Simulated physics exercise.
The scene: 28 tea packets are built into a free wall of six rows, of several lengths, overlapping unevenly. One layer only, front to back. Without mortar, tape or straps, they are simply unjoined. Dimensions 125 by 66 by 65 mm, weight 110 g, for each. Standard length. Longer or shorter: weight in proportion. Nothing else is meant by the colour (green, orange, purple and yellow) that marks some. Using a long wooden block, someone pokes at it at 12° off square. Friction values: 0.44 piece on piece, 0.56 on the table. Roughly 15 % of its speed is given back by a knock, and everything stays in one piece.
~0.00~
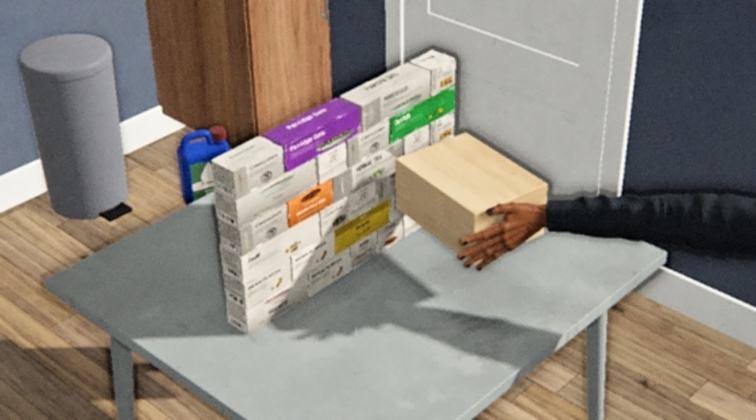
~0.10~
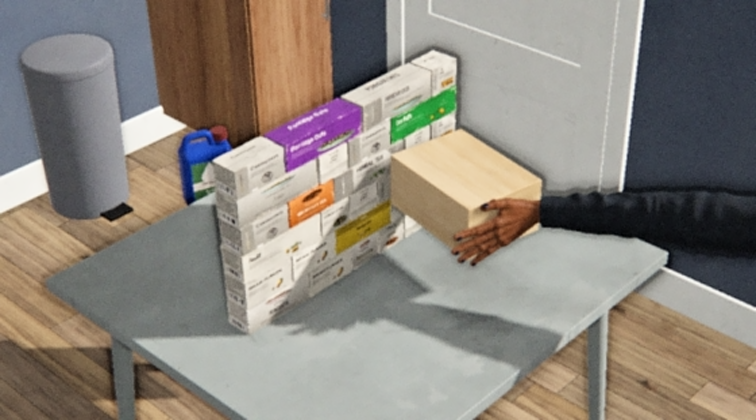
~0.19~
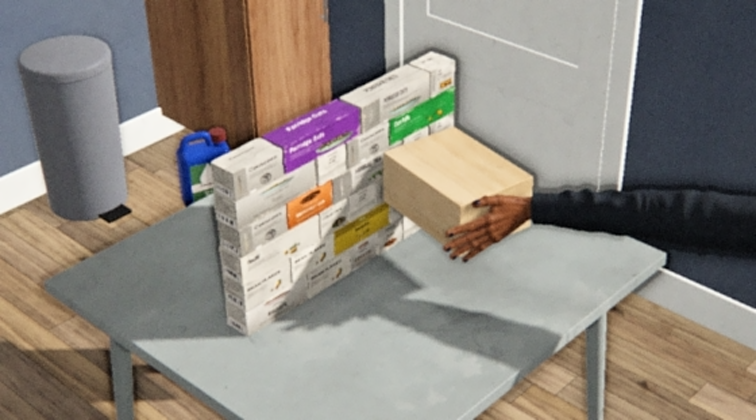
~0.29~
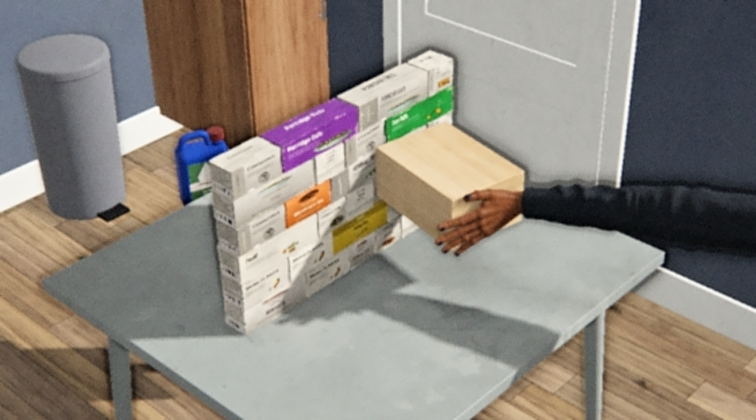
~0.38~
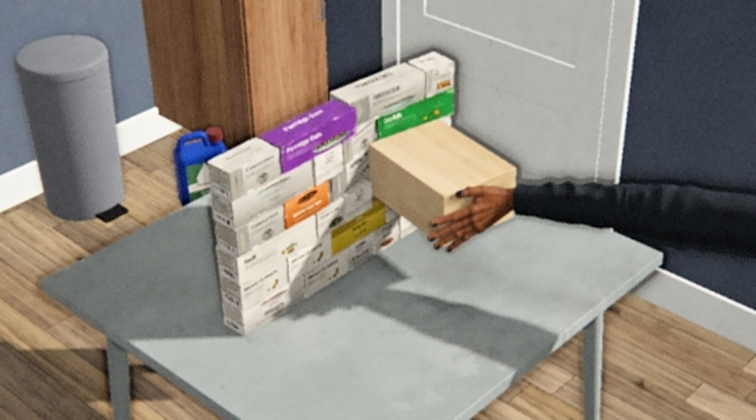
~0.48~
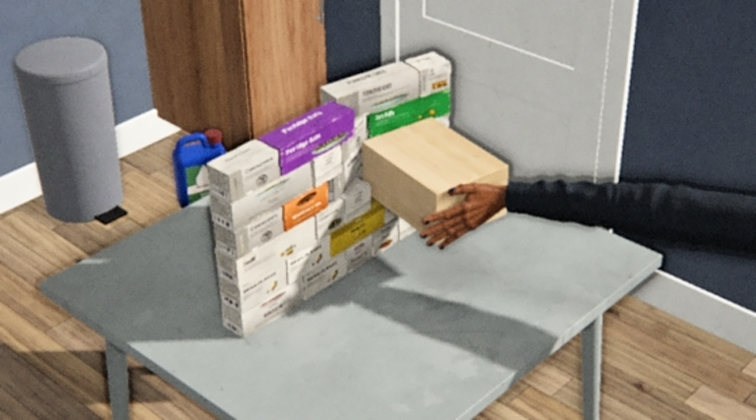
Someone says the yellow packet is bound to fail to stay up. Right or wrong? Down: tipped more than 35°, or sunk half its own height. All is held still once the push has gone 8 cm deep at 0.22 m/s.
Wrong, it is still fine at the end.
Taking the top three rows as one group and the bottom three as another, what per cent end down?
Of the top ones 70 percent, of the bottom ones 10 percent.
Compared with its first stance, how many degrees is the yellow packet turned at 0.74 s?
Its tilt comes to about 0° at that moment.
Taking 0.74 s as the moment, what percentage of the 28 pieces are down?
It's 0 percent at that point.
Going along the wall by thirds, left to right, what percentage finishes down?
I'd put it at 0 % left, 40 % middle and 70 % right.
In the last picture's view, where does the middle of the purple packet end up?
Resting position, last image: About (129, 283).
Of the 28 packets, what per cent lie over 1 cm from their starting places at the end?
It is 45 per cent.
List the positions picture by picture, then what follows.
In the first frame (pixels give the middle of a visible side), block in hand (402, 184) 55 mm short of touching; yellow packet (364, 226); purple packet (324, 140); green packet (424, 114); none has stirred.
Block in hand (397, 180) 34 mm short of touching; yellow packet (365, 227), in the second frame.
Block in hand (390, 177) 13 mm short of touching; yellow packet (363, 228), in the third frame.
Block in hand (382, 172) 8 mm in; yellow packet (362, 227); movement in 2 of them, in the fourth frame.
Block in hand (375, 168) 29 mm in; yellow packet (360, 228); green packet (417, 115) 8 mm from its place; movement in 6 of them, in the fifth frame.
Block in hand (368, 166) 51 mm in; yellow packet (359, 229); green packet (411, 114) 26 mm from its place; orange packet (307, 207); movement in 9 of them, in the sixth frame.
After 0.74 s, none of the 28 packets down, 14 disturbed; yellow packet unmoved; green packet 22° from how it stood.
After 0.96 s, 11 of the 28 packets down; yellow packet unmoved; green packet on its side.
In the end (1.8 s), 11 of the 28 packets down; yellow packet unmoved; green packet on its side; purple packet 32 cm lower. From the last view, middles, yellow packet near (349, 224), green packet near (304, 165).
